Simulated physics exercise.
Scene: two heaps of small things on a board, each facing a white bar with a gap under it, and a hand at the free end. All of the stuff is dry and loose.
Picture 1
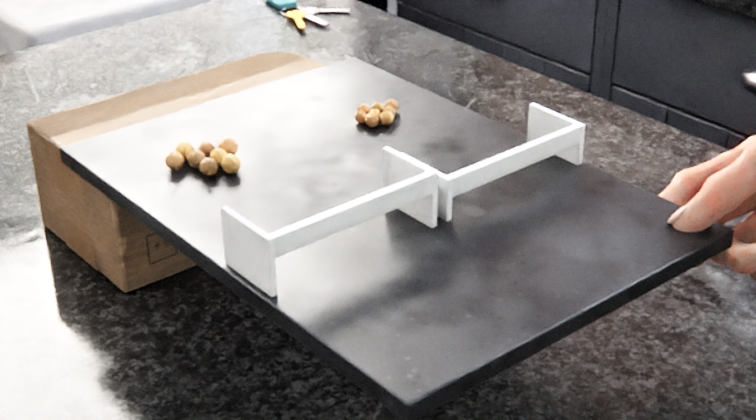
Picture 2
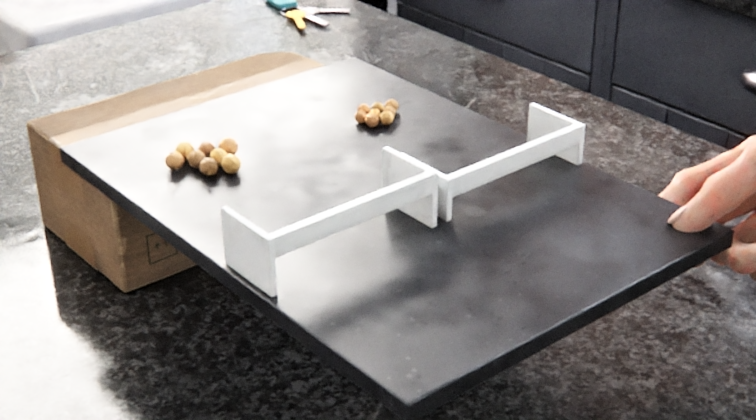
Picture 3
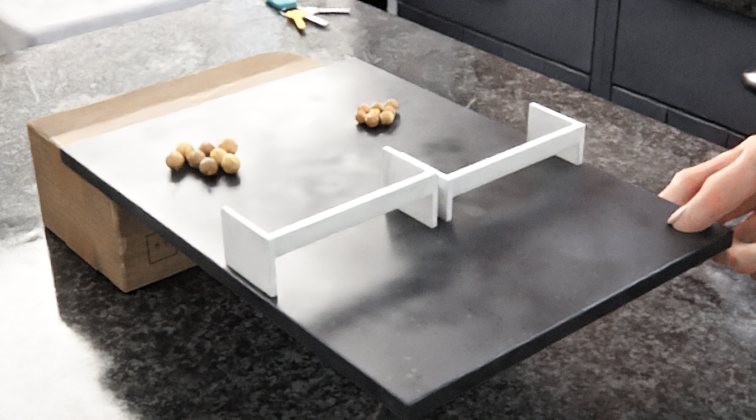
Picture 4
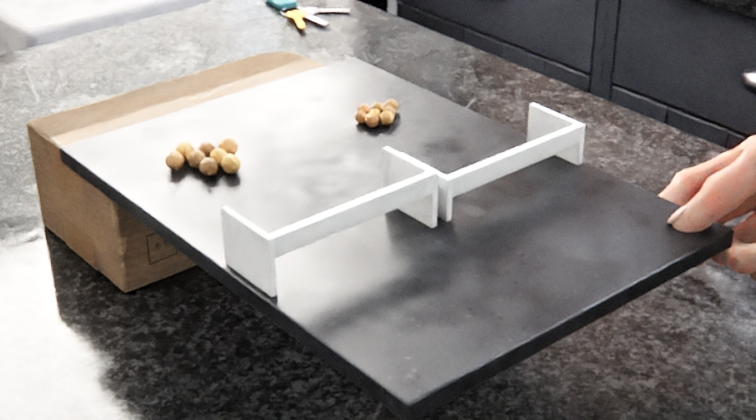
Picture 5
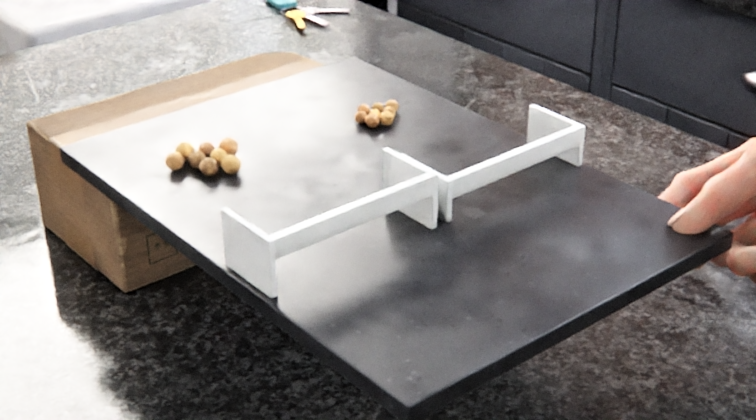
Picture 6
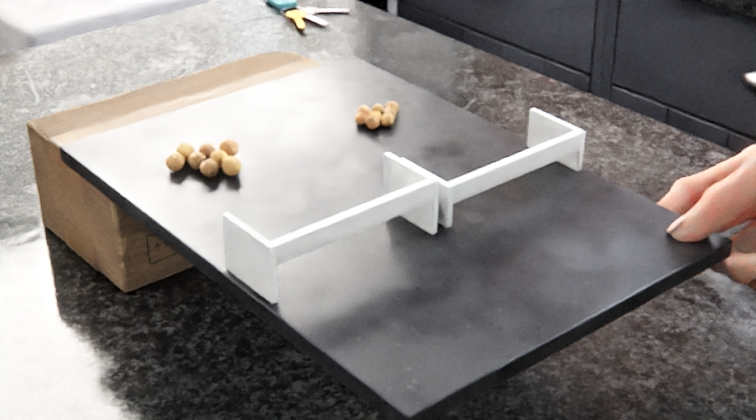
To begin with, a hand holds the near right end of a dark board resting on a cardboard box, with two small heaps of round wooden beads facing two white bars. The board stays almost still, then its held end lowers very slightly, while the beads stay in place.
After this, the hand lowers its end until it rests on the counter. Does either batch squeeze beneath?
Outcome: Nearer batch: Clear. Farther batch: Clear.
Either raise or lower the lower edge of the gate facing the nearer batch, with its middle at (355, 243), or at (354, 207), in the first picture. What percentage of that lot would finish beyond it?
The first try lets some 0 per cent by, the second some 100 per cent.
Then, 0.37 s after the last picture, board sloping at 8°; nearer batch on its way down; farther batch on its way down.
Then, 0.77 s after the last picture, board sloping at 16°; nearer batch about a quarter past its gate; farther batch most past its gate.
Then, 1.25 s after the last picture, board resting at 17°; nearer batch all past its gate; farther batch all past its gate.
At rest, board resting at 17°; nearer batch all past its gate; farther batch all past its gate.
